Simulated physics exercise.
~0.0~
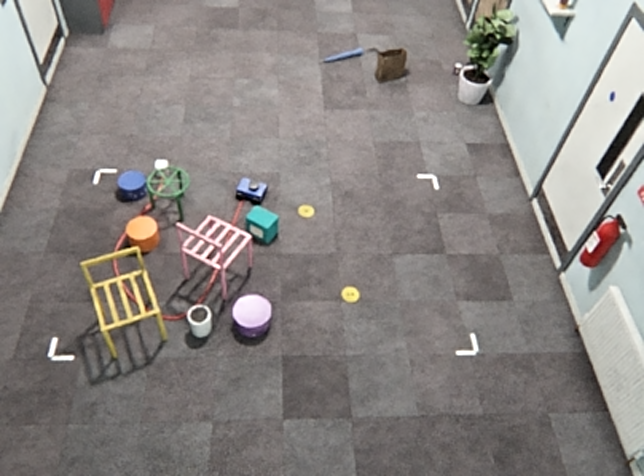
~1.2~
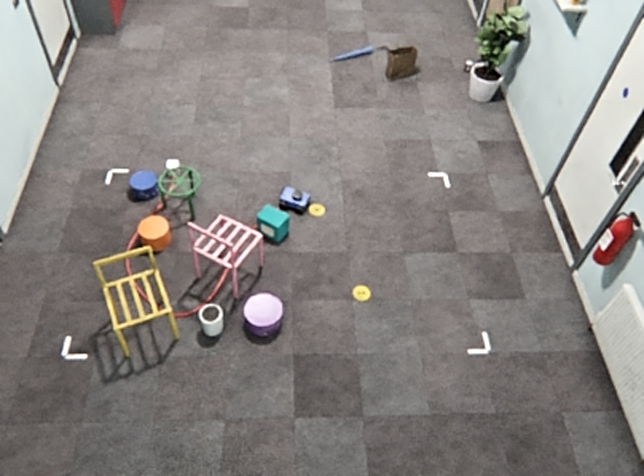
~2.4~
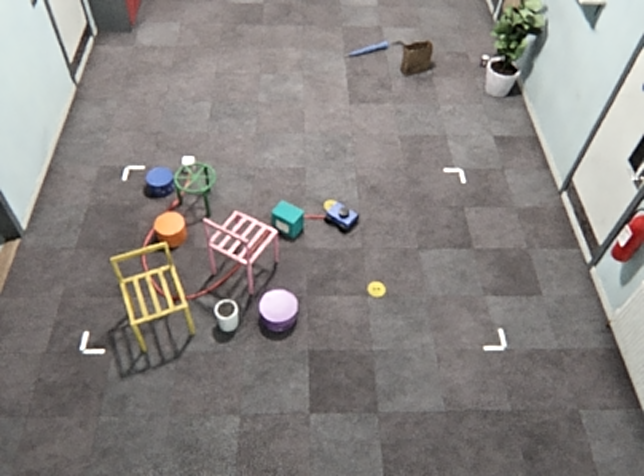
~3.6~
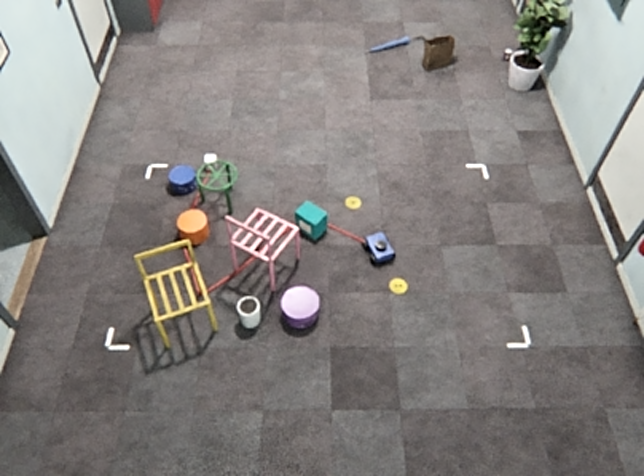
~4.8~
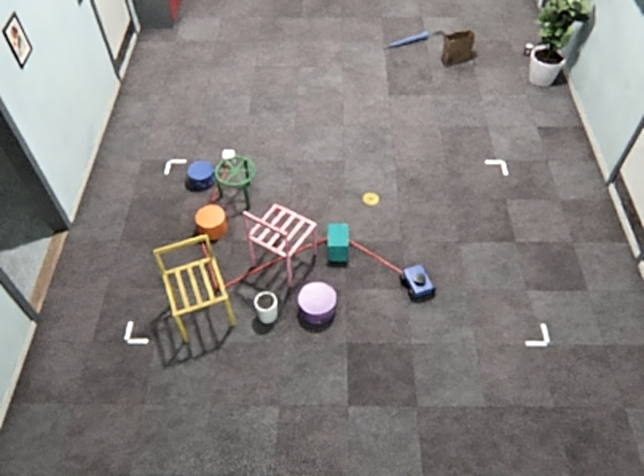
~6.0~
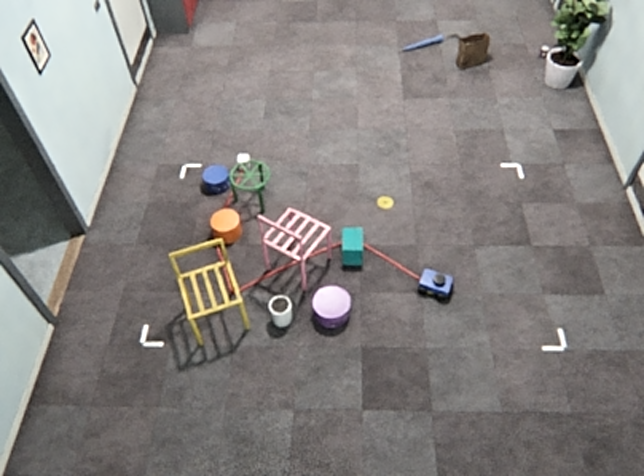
Small blue cart trailing a red lead past chairs and tubs to yellow floor marks, nudging a teal carton before stopping.
